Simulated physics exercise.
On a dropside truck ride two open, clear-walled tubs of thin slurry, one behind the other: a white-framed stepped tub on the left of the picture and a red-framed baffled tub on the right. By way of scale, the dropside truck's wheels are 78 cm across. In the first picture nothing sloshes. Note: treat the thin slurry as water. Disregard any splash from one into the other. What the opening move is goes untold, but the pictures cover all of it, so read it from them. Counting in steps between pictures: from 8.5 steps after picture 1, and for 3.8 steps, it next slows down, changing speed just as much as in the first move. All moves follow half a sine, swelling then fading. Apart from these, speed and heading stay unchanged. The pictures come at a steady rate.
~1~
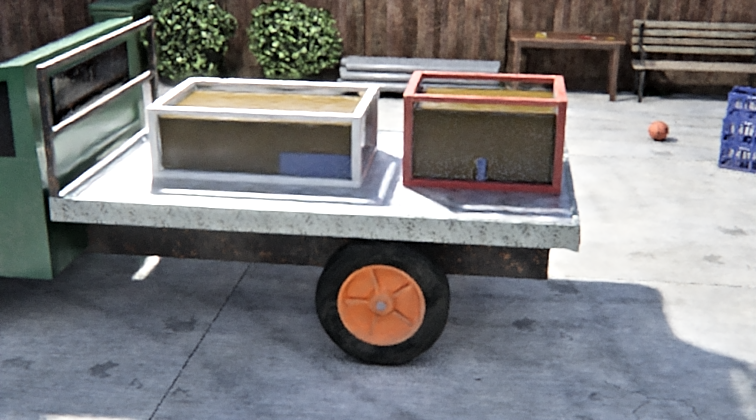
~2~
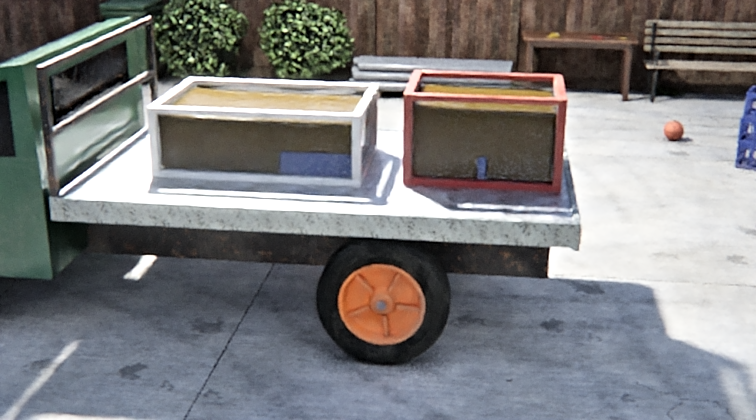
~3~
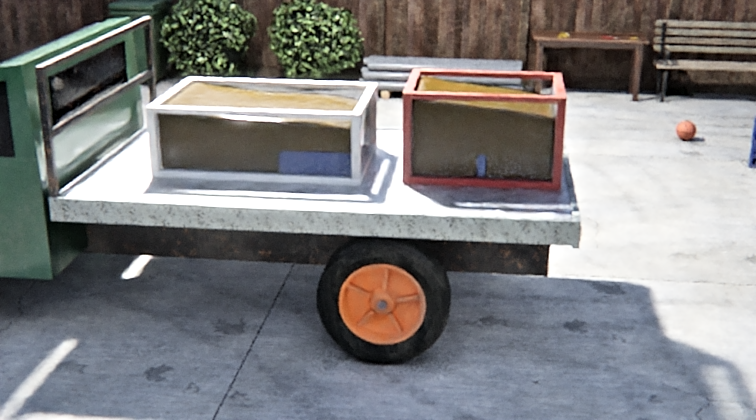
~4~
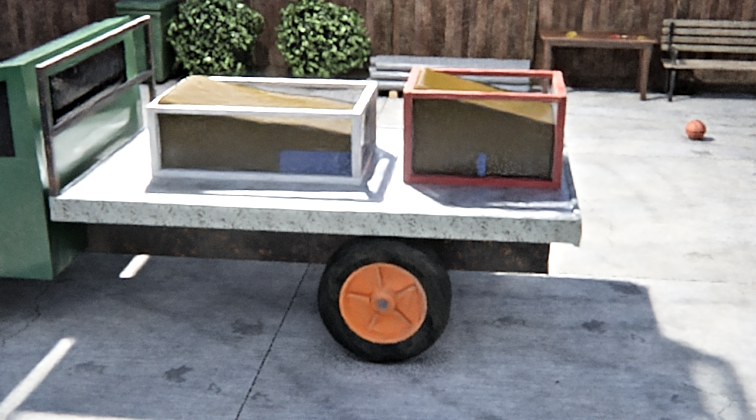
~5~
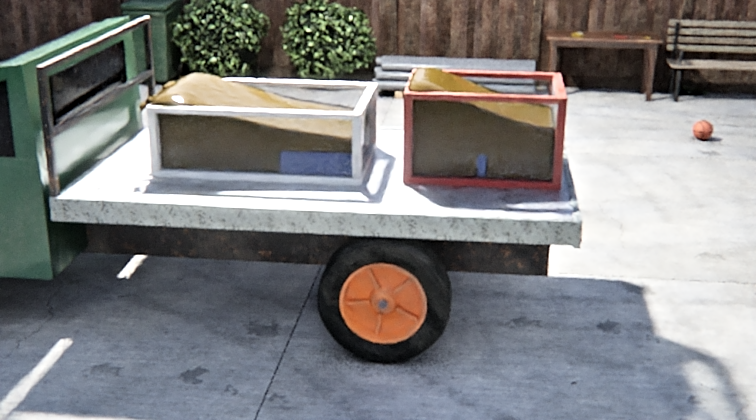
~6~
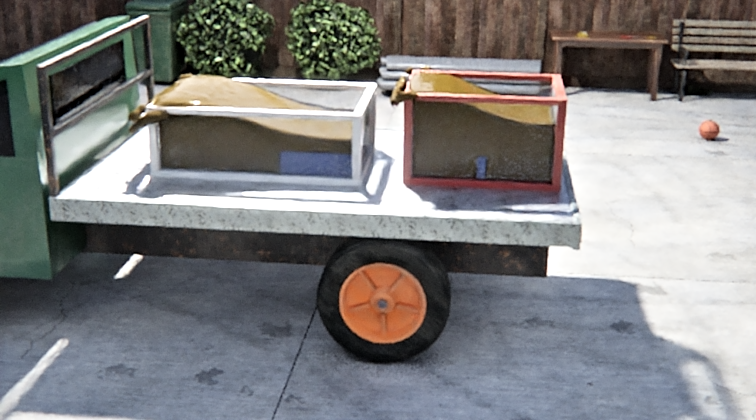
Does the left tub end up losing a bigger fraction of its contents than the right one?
Rightmost container, relative to its load.
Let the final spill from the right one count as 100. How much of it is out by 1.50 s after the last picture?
By then it's around 80 per cent.
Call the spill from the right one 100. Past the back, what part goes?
Roughly 10 in a hundred.
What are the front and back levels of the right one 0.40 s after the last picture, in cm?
Heights: Front 34 cm, then back 56 cm.
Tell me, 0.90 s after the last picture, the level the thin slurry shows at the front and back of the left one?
Measured: Front = 38 cm, back = 34 cm.
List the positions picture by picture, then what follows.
In the first picture, left tub, levels hidden; right tub, front level (426, 105), back level (544, 109); the front is on the left, levels are read along the near walls.
In the second picture, left tub, levels hidden; right tub, front level (426, 104), back level (544, 108).
In the third picture, left tub, front level (172, 105), back level (342, 124); right tub, back level (543, 113).
In the fourth picture, left tub, front level (172, 97), back level (342, 129); right tub, front level (426, 84), back level (543, 120).
In the fifth picture, left tub, front level (172, 95), back level (343, 134); right tub, front level (427, 83), back level (543, 124).
In the sixth picture, left tub, front level (172, 99), back level (343, 135); right tub, front level (426, 90), back level (543, 122).
Another 0.40 s on from the last picture, the left one has lost 3 per cent, over the front, a little elsewhere (front 33 cm, back 30 cm); the right one has lost 1 per cent, over the front (front 35 cm, back 55 cm).
Another 0.90 s on from the last picture, the left one has lost 3 per cent, over the front, a little elsewhere (front 38 cm, back 35 cm); the right one has lost 1 per cent, over the front (front 64 cm, back 30 cm).
Another 1.50 s on from the last picture, the left one has lost 3 per cent, over the front, a little elsewhere (front 36 cm, back 24 cm); the right one has lost 6 per cent, over the front, a little elsewhere (front 32 cm, back 55 cm).
Another 3.94 s on from the last picture, the left one has lost 5 per cent, over the front and the back, a little elsewhere; the right one has lost 8 per cent, over the front, a little elsewhere.
